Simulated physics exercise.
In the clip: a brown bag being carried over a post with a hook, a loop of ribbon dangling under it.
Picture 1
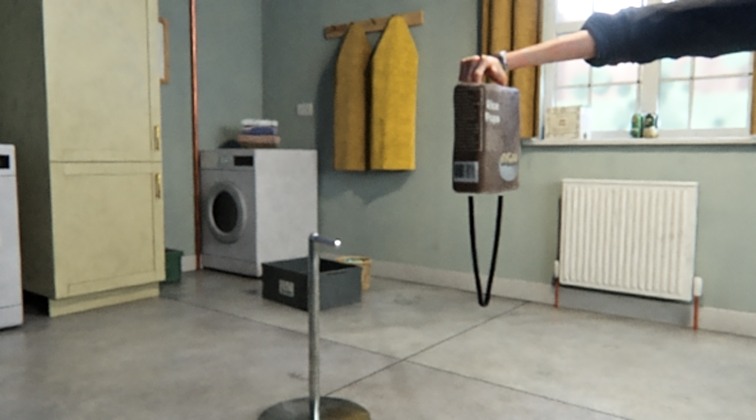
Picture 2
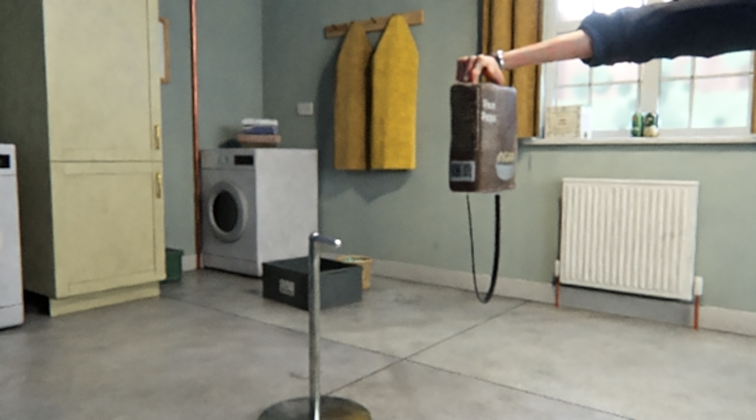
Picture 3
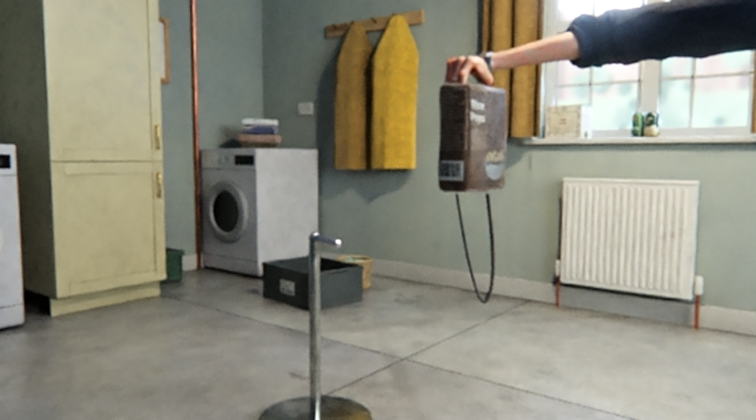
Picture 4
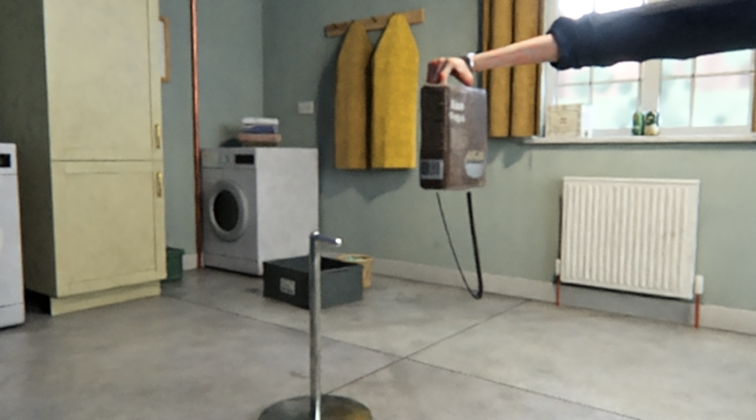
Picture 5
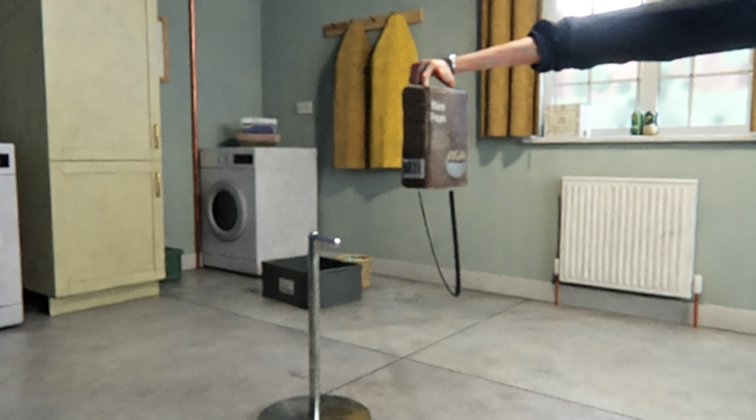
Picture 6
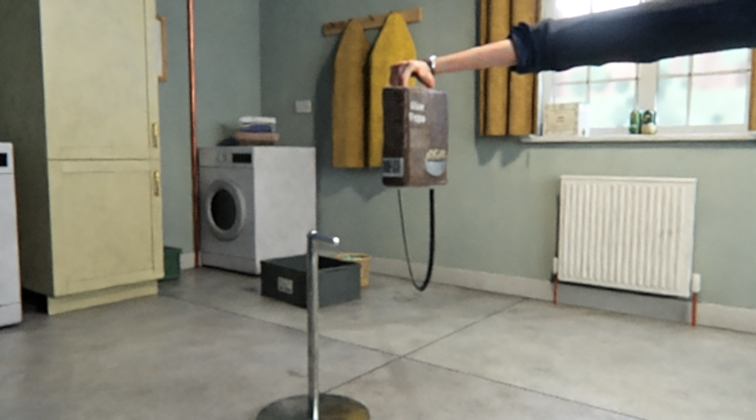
A hand carries a brown bag with a dangling loop left towards a hooked post.
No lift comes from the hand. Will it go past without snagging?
It gets trapped.
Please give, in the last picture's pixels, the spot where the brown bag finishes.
Around (267, 140).
Then, 0.26 s later than the last view, bag nearing the post near (384, 138).
Then, 0.76 s later than the last view, bag over the post near (328, 139).
Then, 1.20 s later than the last view, bag past the post near (285, 140).
Finally, bag past the post near (267, 140); loop tight round the post, hand stopped. The brown bag gets caught.
